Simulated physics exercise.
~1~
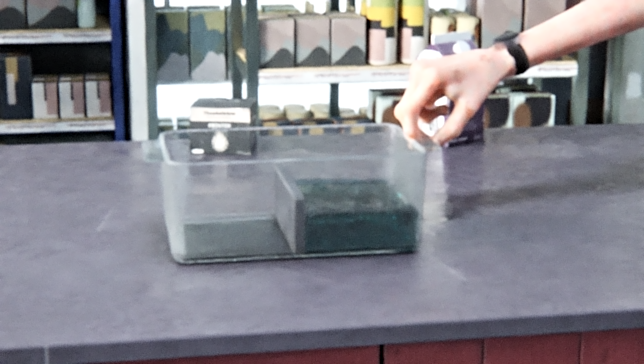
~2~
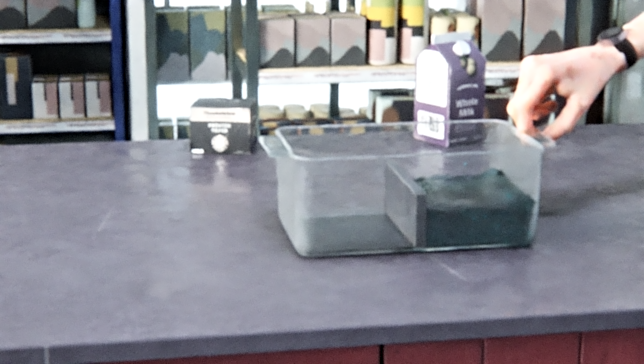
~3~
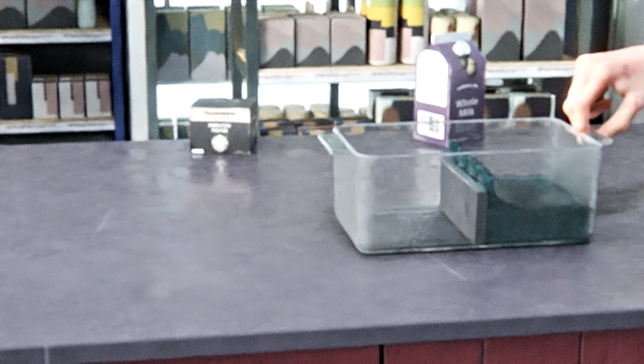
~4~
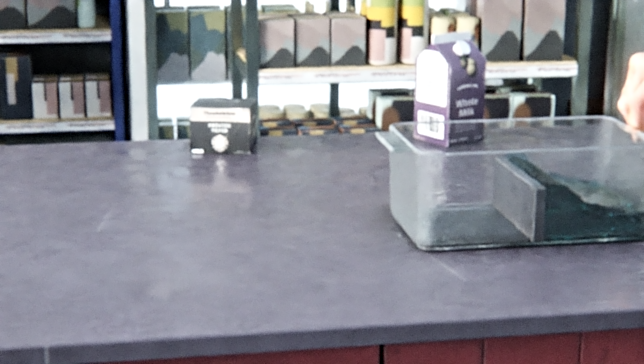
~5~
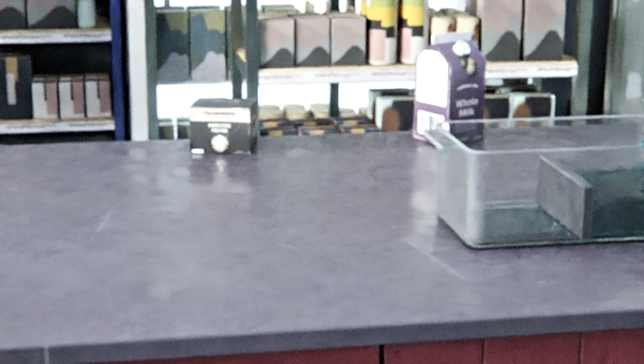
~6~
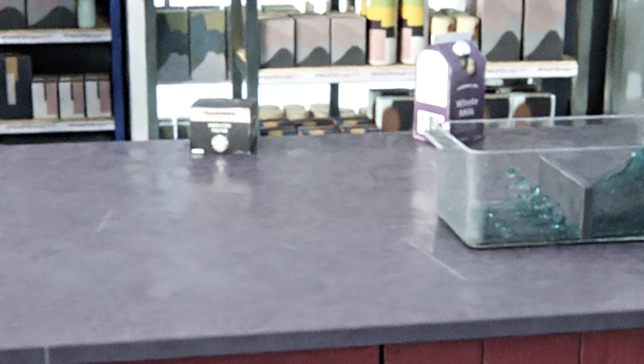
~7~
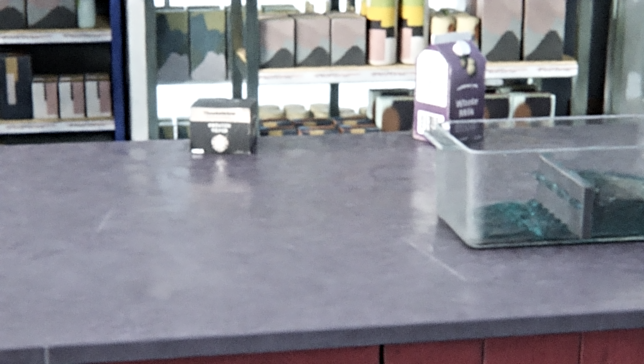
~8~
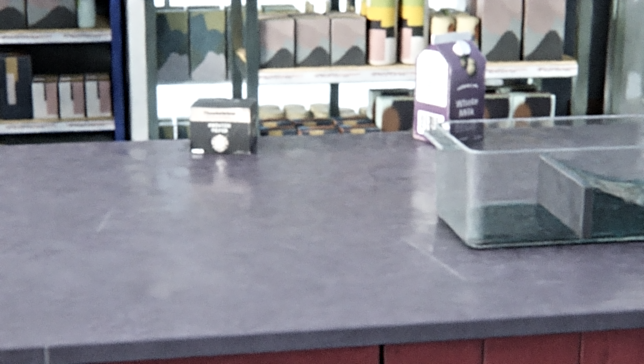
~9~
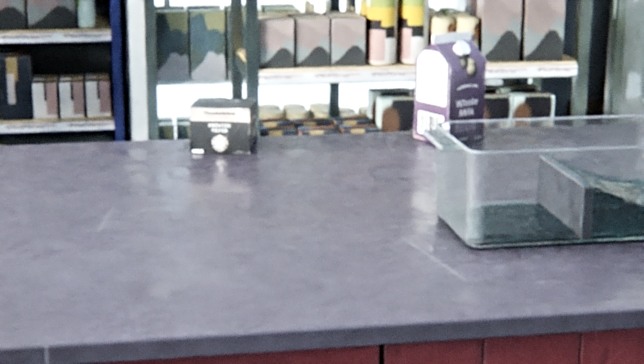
A divided clear food box, with dark water in its right half, was drawn rightwards along a grey counter by a hand until it stopped partly out of view, and some water splashed over the divider and settled in the left side.
